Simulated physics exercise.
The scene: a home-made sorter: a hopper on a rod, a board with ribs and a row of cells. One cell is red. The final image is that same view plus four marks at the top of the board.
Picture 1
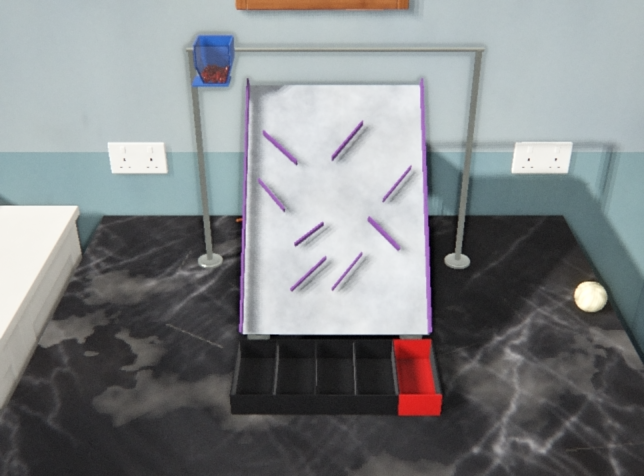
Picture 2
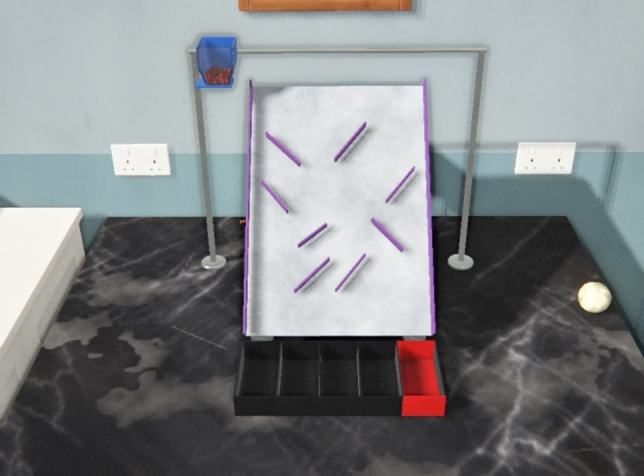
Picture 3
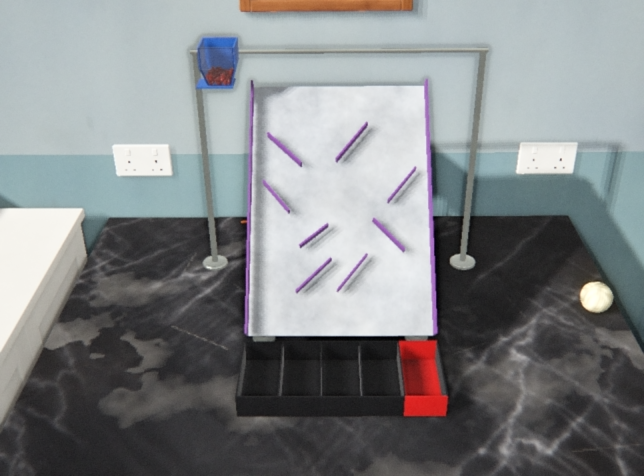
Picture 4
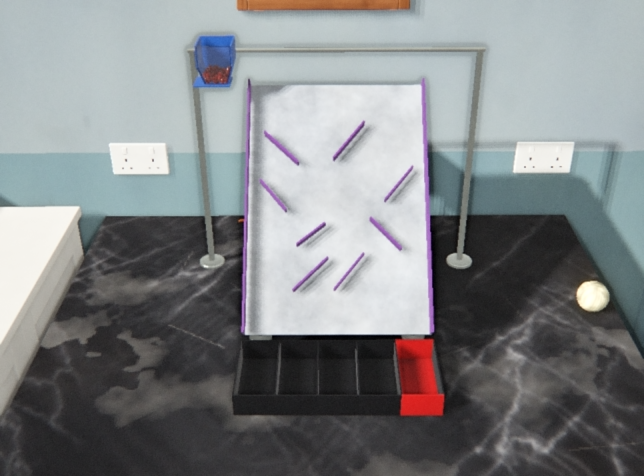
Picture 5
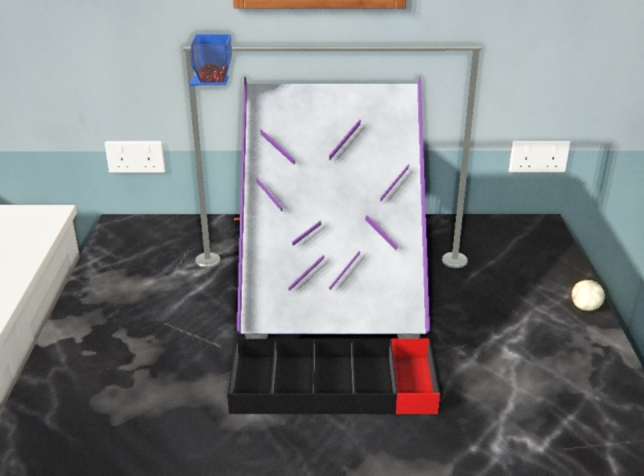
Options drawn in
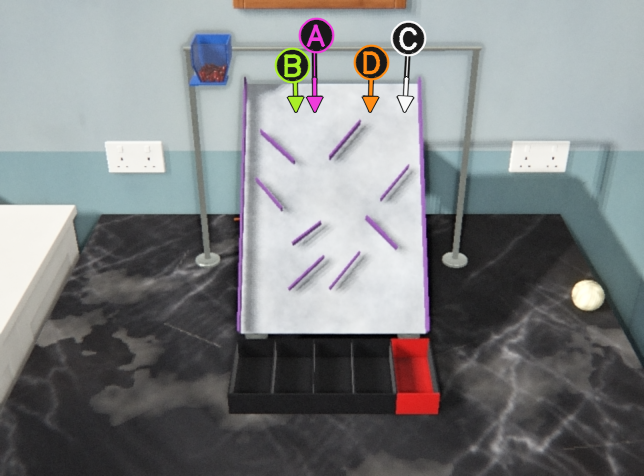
We see a blue hopper of kidney beans on a metal rod beside a tilted white board with purple ribs, above five cells, the rightmost red; the view shifts slightly right, then back left, while nothing in the scene moves.
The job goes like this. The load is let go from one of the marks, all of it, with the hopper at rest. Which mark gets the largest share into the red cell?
I would pick mark C.
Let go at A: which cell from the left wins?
The first.
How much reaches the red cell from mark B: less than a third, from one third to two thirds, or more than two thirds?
Mark B gives less than a third.
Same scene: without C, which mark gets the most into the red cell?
D.
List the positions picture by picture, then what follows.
Hopper (217, 75), kidney beans, door shut, in the first frame.
Ribs (266, 132) to (300, 162), (335, 158) to (366, 121), (262, 180) to (287, 210), in the second frame.
Ribs (388, 200) to (416, 166), (299, 245) to (328, 223), (373, 218) to (405, 249), in the third frame.
Ribs (293, 290) to (328, 256), (334, 289) to (364, 252), in the fourth frame.
Red cell (418, 402), number 5 of 5 from the left, in the fifth frame.
On the marked copy, mark A meets the board at (314, 106); mark B meets the board at (295, 106); mark C meets the board at (404, 106); mark D meets the board at (370, 106).
Choosing A, not one piece in the red cell, every piece in other cells.
Choosing B, not one piece in the red cell, almost all in other cells.
Choosing C, roughly half in the red cell, roughly a third in other cells, about a tenth outside the box.
Choosing D, roughly a third in the red cell, roughly two thirds in other cells.
